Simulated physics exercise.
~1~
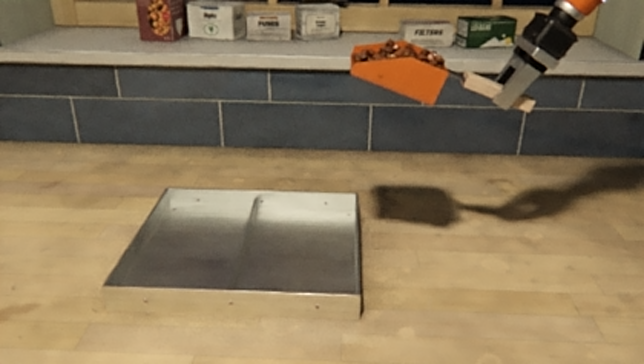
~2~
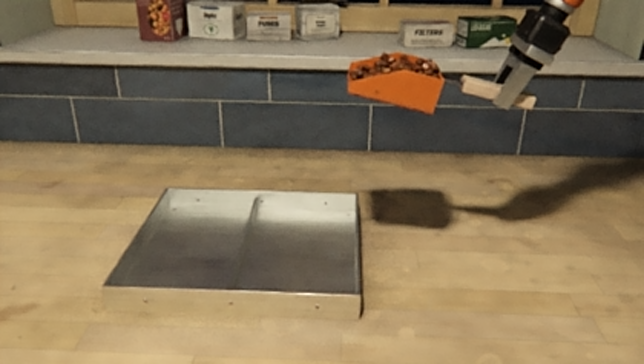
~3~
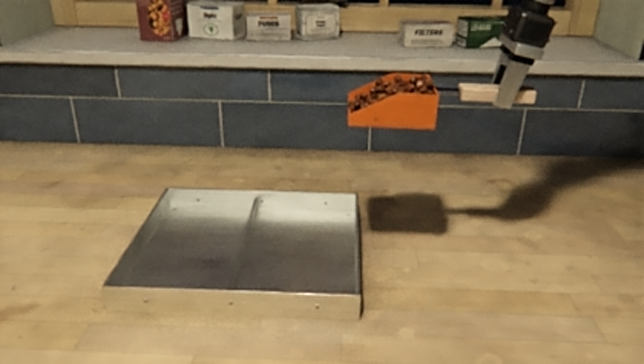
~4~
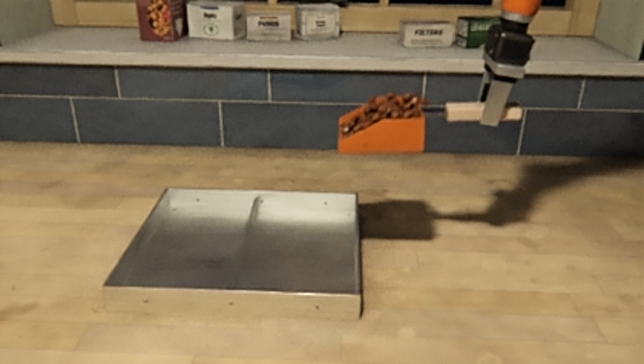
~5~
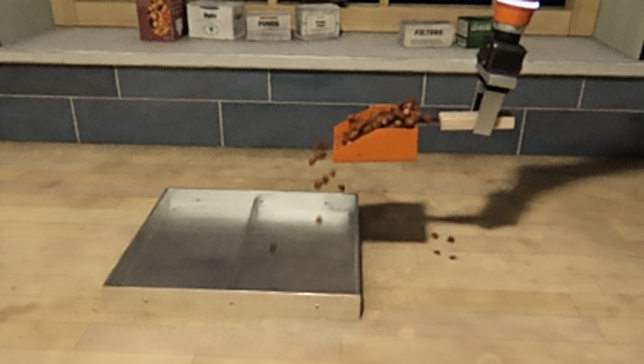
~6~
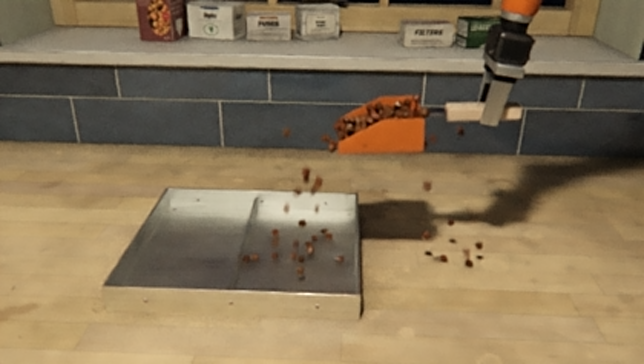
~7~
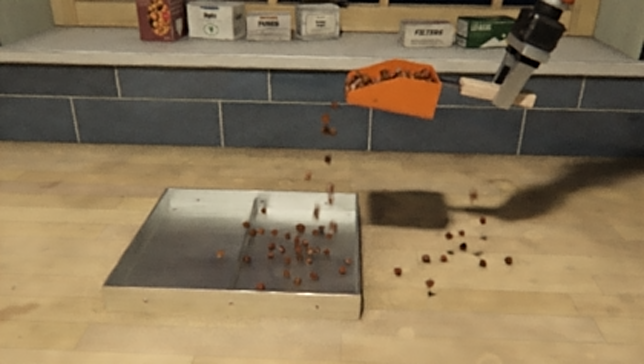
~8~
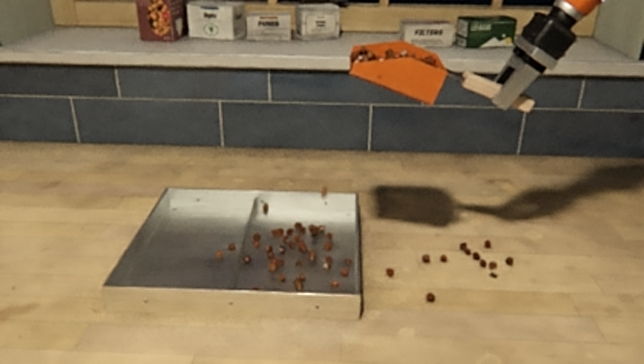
At the start, a robot arm holds an orange scoop heaped with small brown pellets above a wooden table, up and to the right of a divided metal tray. The arm lowers the scoop and tips it forward, moving slightly left. Pellets begin to spill from the open front, some dropping toward the tray and others onto the table. The arm then lifts the scoop and tilts it back while more pellets fall. In the end, many pellets lie scattered mostly in the tray's right part, several rest on the table, and the raised scoop still holds a load.
